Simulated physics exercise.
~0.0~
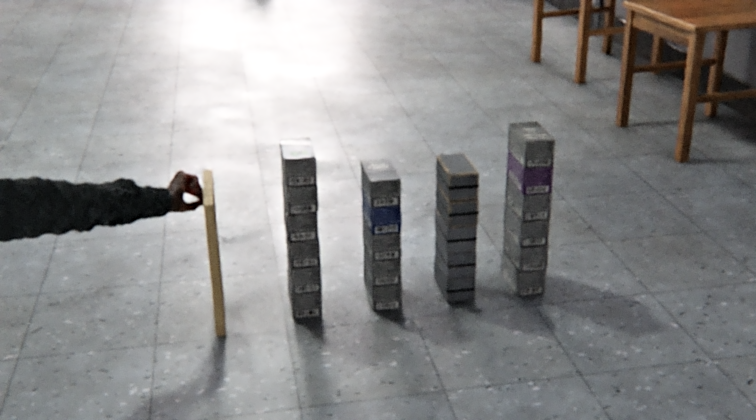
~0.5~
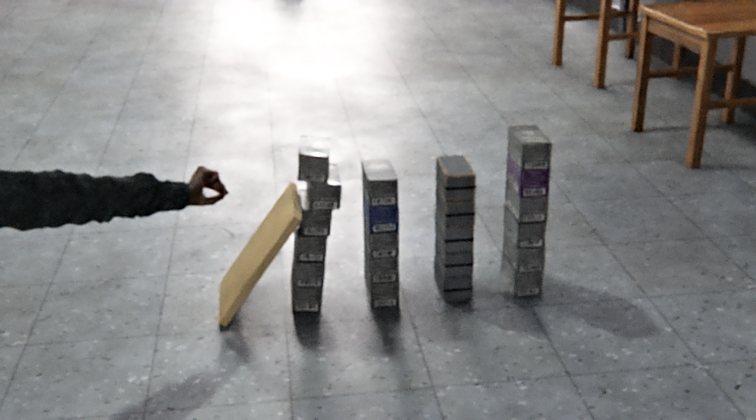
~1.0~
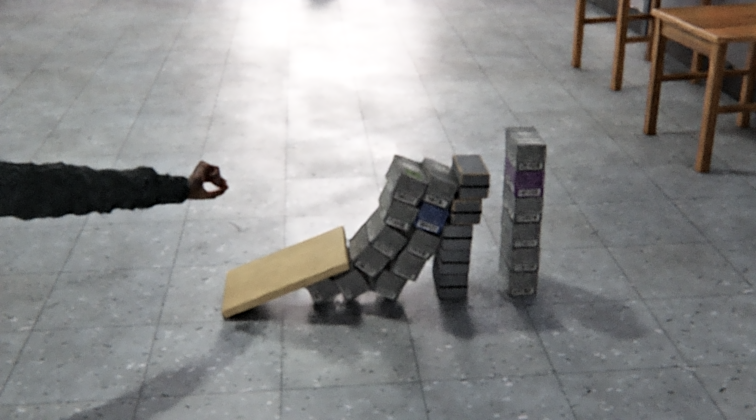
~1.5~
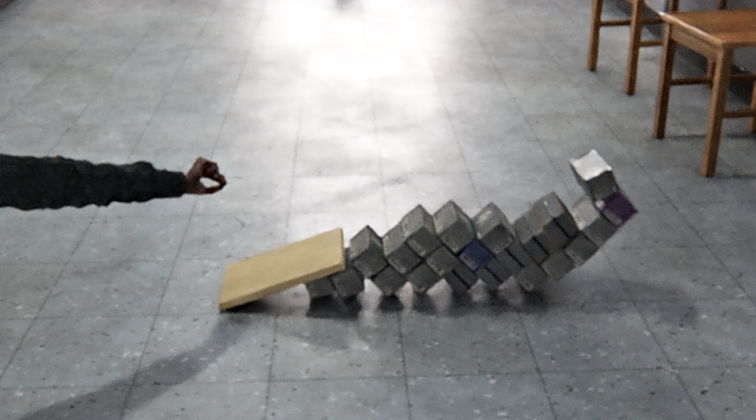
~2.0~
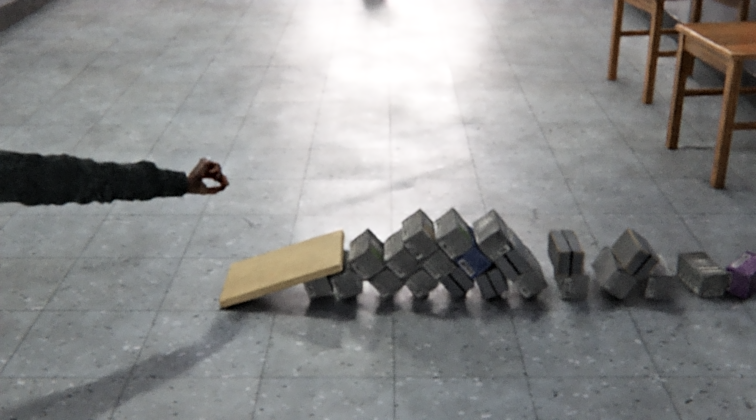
On a grey tiled floor near some wooden tables, a hand let go of an upright board, which tipped right into four stacks of small packets, toppling them one after another until they lay slumped in a jagged row, the purple one farthest right.
